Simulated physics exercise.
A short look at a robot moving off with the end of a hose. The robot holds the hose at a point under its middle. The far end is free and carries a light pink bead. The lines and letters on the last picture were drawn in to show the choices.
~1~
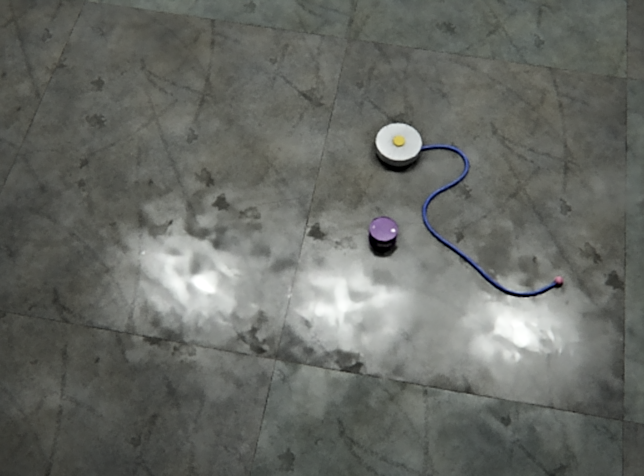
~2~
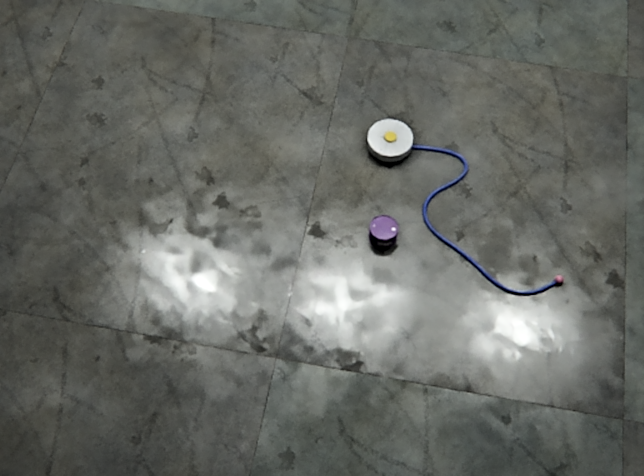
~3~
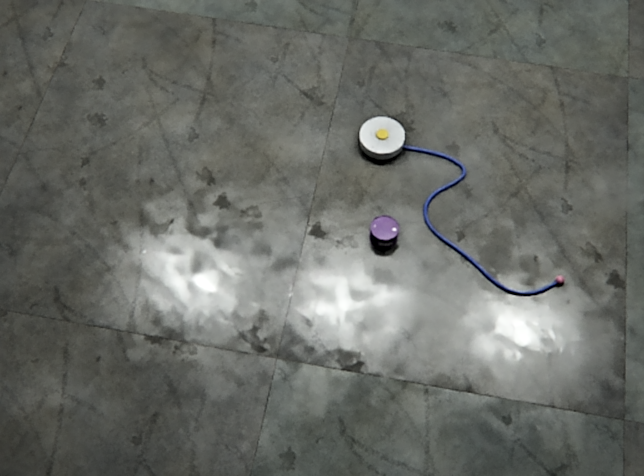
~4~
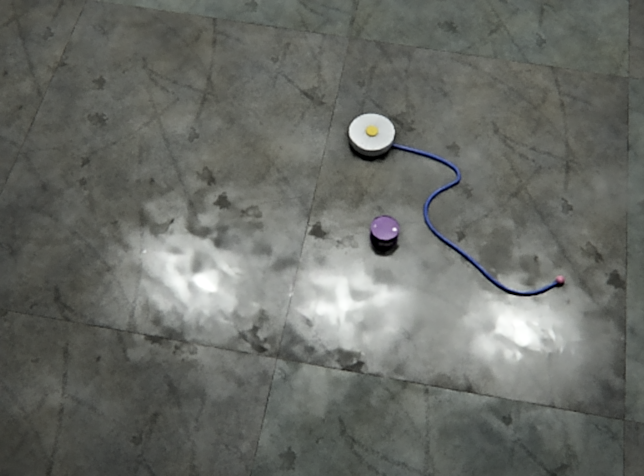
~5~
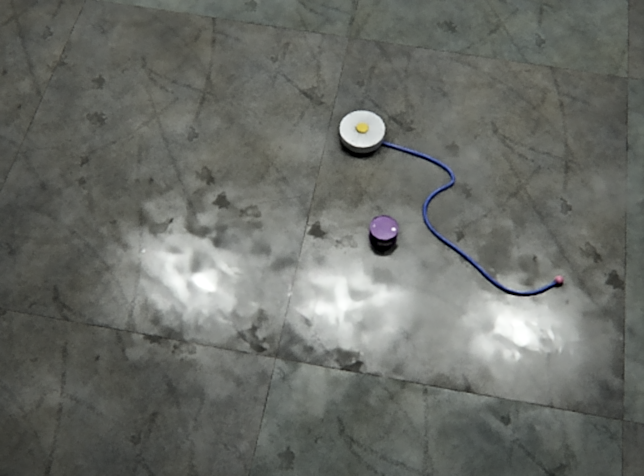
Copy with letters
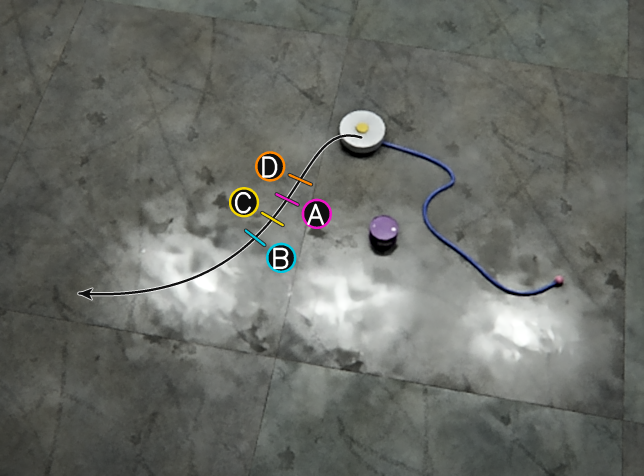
A round white robot moves left, pulling the near end of a blue hose along.
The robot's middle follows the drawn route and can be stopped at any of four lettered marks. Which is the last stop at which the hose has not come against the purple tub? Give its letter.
The farthest safe stop is B.
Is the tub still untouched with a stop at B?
For that mark, yes.
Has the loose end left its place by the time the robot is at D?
No.
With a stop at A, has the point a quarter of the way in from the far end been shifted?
No.
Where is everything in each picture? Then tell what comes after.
The first frame shows robot (398, 146); free end (559, 281); purple tub (383, 234).
The second frame shows robot (390, 142); free end (559, 280).
The third frame shows robot (382, 139); free end (560, 280).
The fourth frame shows robot (372, 136); free end (560, 280).
The fifth frame shows robot (362, 133); free end (559, 280); purple tub (383, 232).
On the marked copy, A at (287, 199); B at (255, 238); C at (272, 219); D at (300, 180); the route from (362, 138) via (252, 240) to (79, 293).
With B. Early on, robot (316, 152), middle of the hose (425, 218), free end (559, 280).
Further on, robot (286, 196), middle of the hose (425, 218), free end (559, 280).
At the end, robot (255, 234), middle of the hose (418, 223), free end (559, 280); nothing has been touched.
As for the rest, A is safe but short; C is safe but short; D is safe but short.
